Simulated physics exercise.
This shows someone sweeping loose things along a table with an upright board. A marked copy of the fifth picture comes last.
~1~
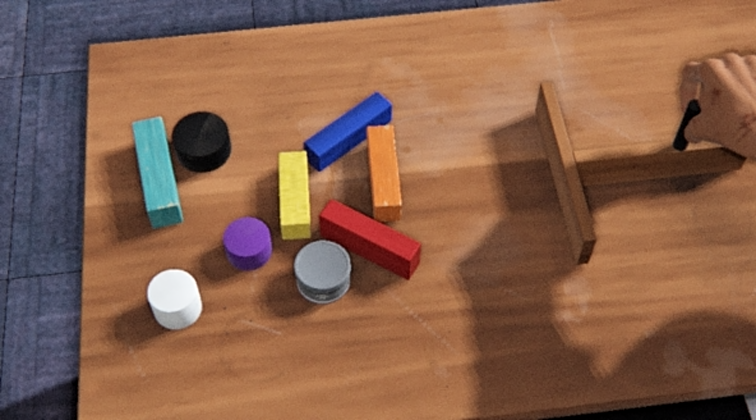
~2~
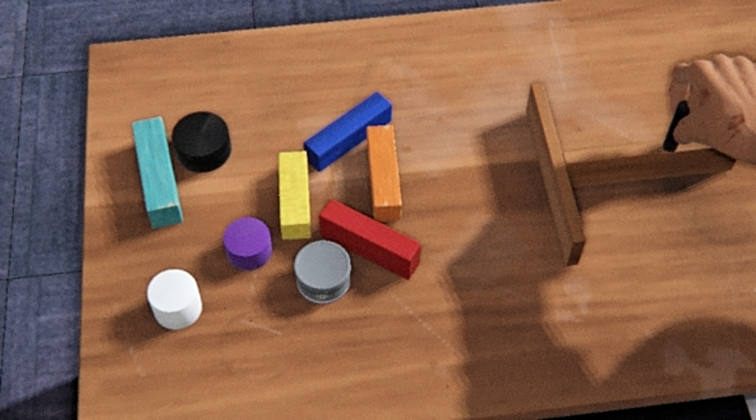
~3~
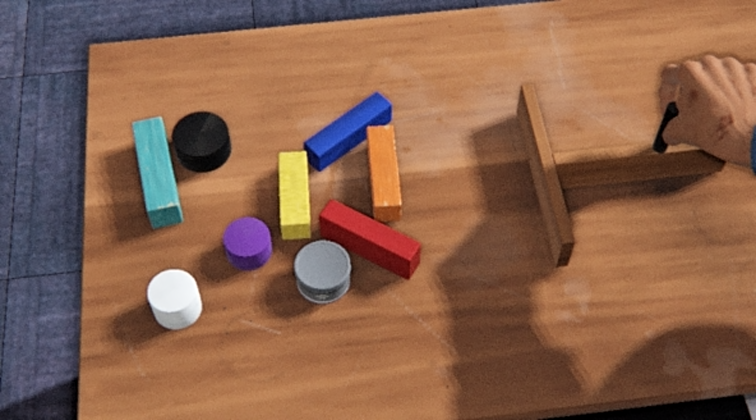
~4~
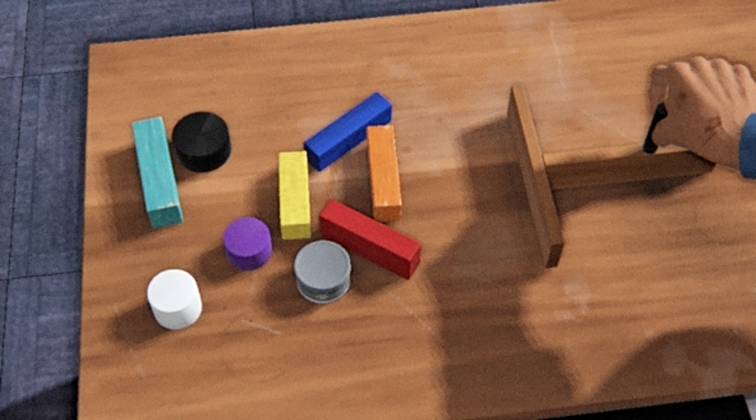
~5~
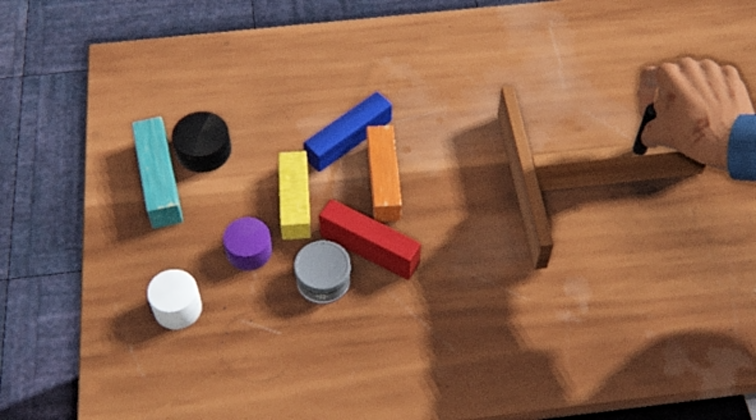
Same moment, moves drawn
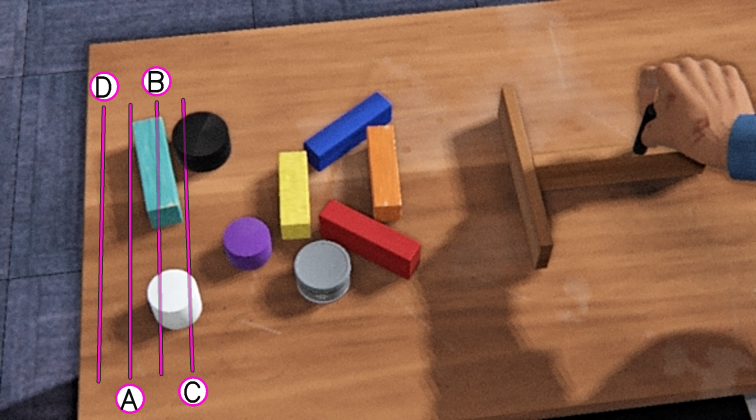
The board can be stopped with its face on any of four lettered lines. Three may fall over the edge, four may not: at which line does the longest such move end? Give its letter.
Line A.
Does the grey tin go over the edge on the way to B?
No.
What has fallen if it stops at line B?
The turquoise bar.
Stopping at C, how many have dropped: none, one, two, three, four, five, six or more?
In all, none.
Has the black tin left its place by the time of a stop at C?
Yes.
On the marked copy, A at (130, 230); B at (159, 227); C at (187, 224); D at (101, 233).
Following A. Soon after the start, board (386, 176); blue stick (340, 128); red stick (349, 241).
Later, board (242, 191); turquoise bar (141, 169); white tin (147, 307).
In the end, board (127, 203); turquoise bar over the edge; yellow bar over the edge; three fallen.
As for the rest, B is within the limit but short; C is within the limit but short; D drops four.
